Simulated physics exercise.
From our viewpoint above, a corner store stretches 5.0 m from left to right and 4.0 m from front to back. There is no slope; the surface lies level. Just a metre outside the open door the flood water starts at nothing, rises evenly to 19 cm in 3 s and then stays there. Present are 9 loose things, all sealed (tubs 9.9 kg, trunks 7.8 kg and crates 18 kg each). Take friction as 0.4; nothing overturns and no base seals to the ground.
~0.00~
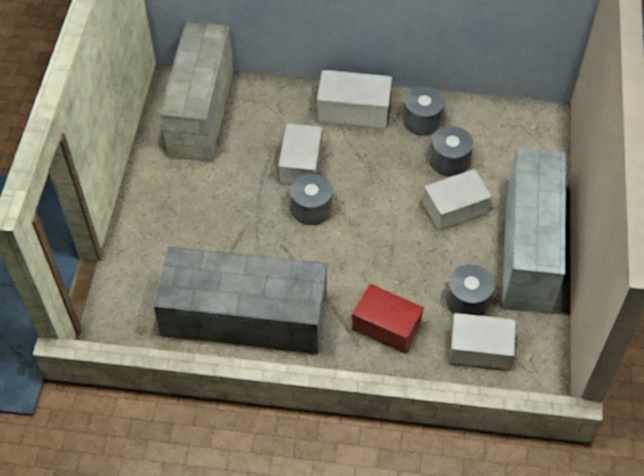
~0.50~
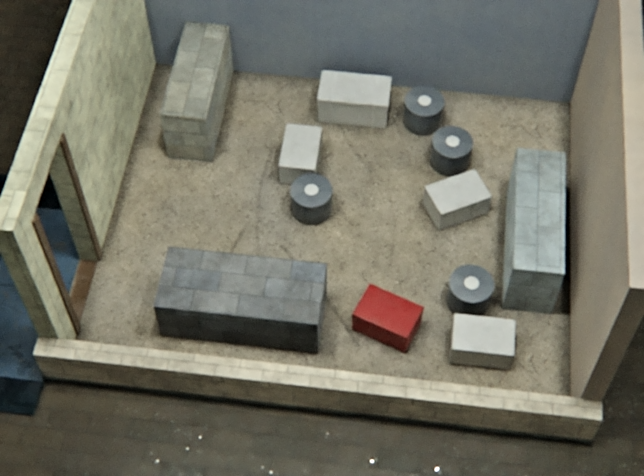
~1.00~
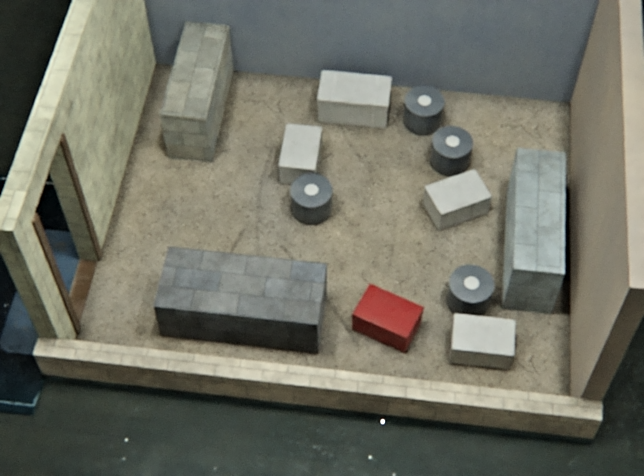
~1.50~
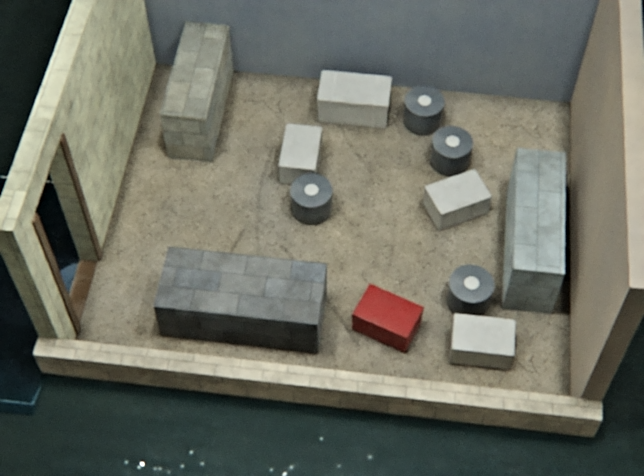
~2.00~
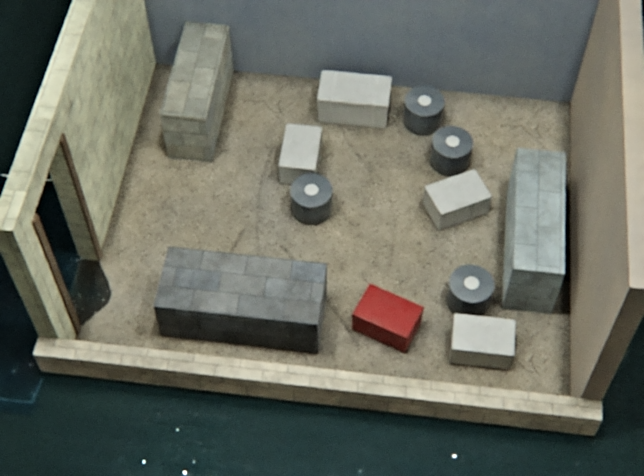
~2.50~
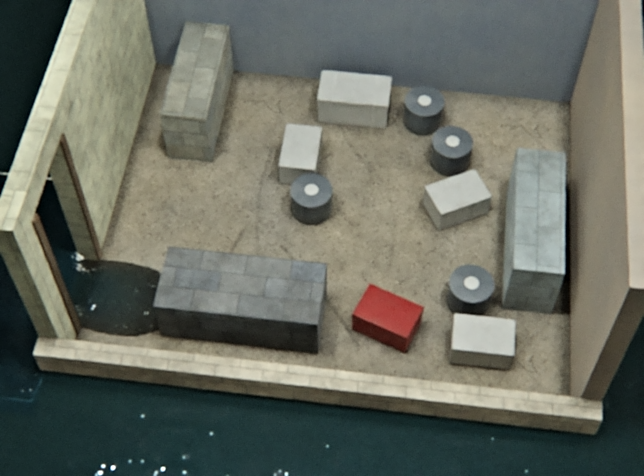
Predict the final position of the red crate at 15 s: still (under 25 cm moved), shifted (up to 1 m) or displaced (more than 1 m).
Still.
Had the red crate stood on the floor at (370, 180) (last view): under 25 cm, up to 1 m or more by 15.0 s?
Here it is nearly still.
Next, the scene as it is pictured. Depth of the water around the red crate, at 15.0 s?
I'd put it at about 7 cm.
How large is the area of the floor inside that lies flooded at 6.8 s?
The covered patch comes to about 11.0 m2.
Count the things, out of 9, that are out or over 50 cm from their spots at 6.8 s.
That would be 0.
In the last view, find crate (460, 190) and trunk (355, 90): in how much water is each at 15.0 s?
I'd estimate 7 cm for the first and 7 cm for the second.
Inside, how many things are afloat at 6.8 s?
0 at that moment.
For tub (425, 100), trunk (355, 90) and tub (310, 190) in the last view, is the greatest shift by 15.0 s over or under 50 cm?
Going one by one, I get within, above and above.
After 3.5 s the red crate is near (388, 310), 0.0 m from its start, aground; 0 afloat.
After 6.8 s the red crate is near (388, 310), 0.0 m from its start, aground; 0 afloat.
After 11.0 s the red crate is near (388, 310), 0.0 m from its start, aground; 1 afloat.
After 15.0 s the red crate is near (388, 310), 0.0 m from its start, aground; 5 afloat.
